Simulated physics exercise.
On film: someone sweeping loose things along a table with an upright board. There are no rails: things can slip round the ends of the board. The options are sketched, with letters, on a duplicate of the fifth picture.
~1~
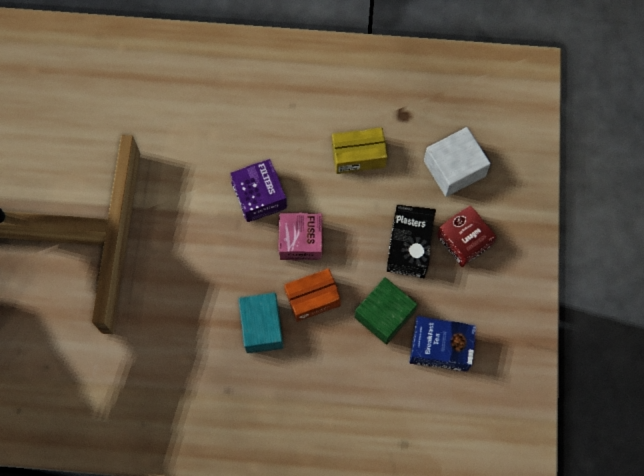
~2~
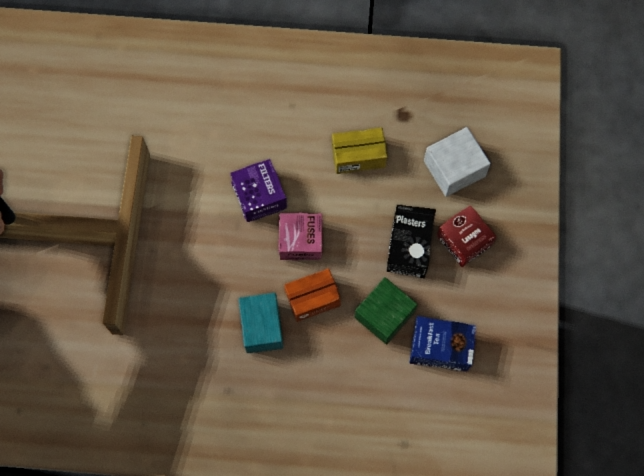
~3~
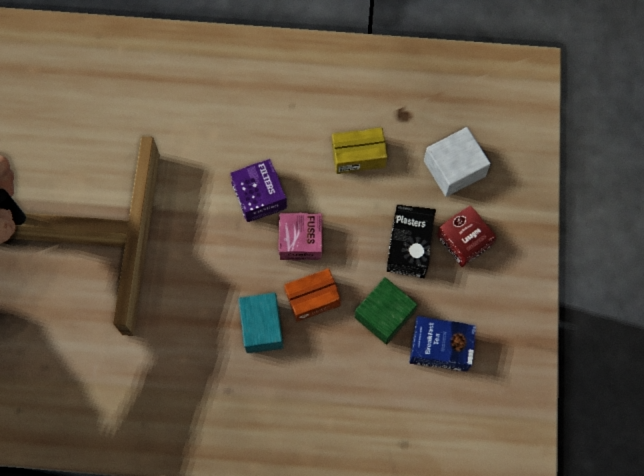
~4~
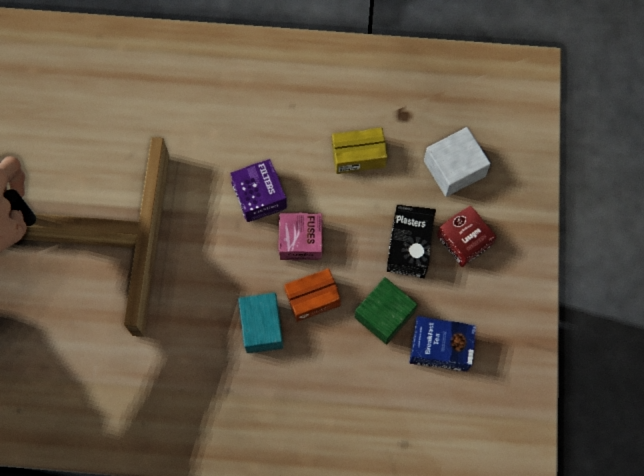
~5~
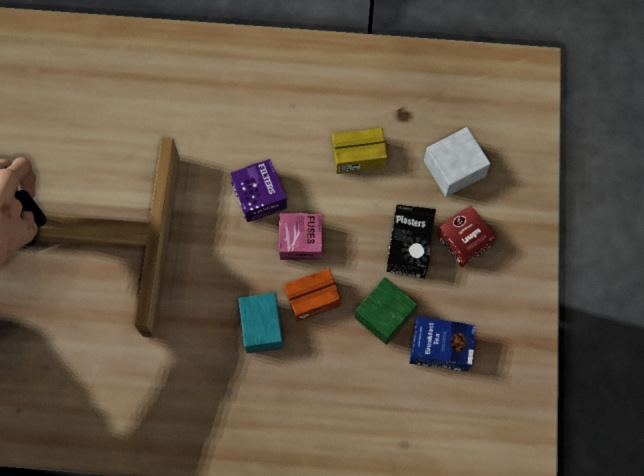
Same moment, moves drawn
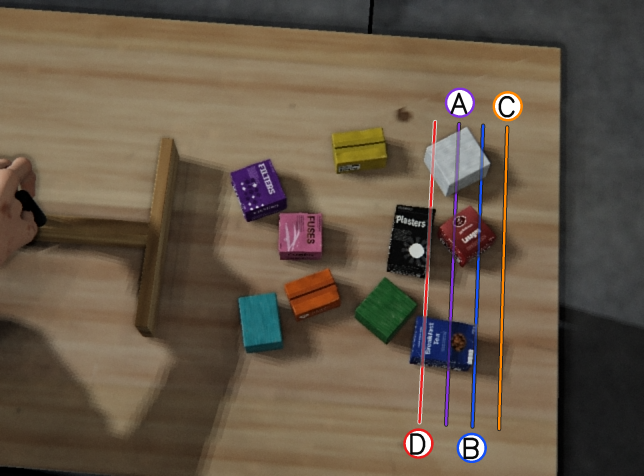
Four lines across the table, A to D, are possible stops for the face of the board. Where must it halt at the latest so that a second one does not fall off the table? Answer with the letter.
Line B.
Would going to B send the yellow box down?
By then, no.
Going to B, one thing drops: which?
It is the red packet.
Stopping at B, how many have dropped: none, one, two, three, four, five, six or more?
By then, one.
On the copy, A at (453, 267); B at (478, 269); C at (503, 271); D at (428, 265).
On B. First, board (271, 238); turquoise block (289, 327); orange box (331, 291).
Then, board (386, 247); red packet (505, 236); blue packet (480, 369).
Finally, board (478, 254); red packet over the edge; black box (547, 244); one fallen.
By contrast, A is within the limit but short; C drops three; D is within the limit but short.
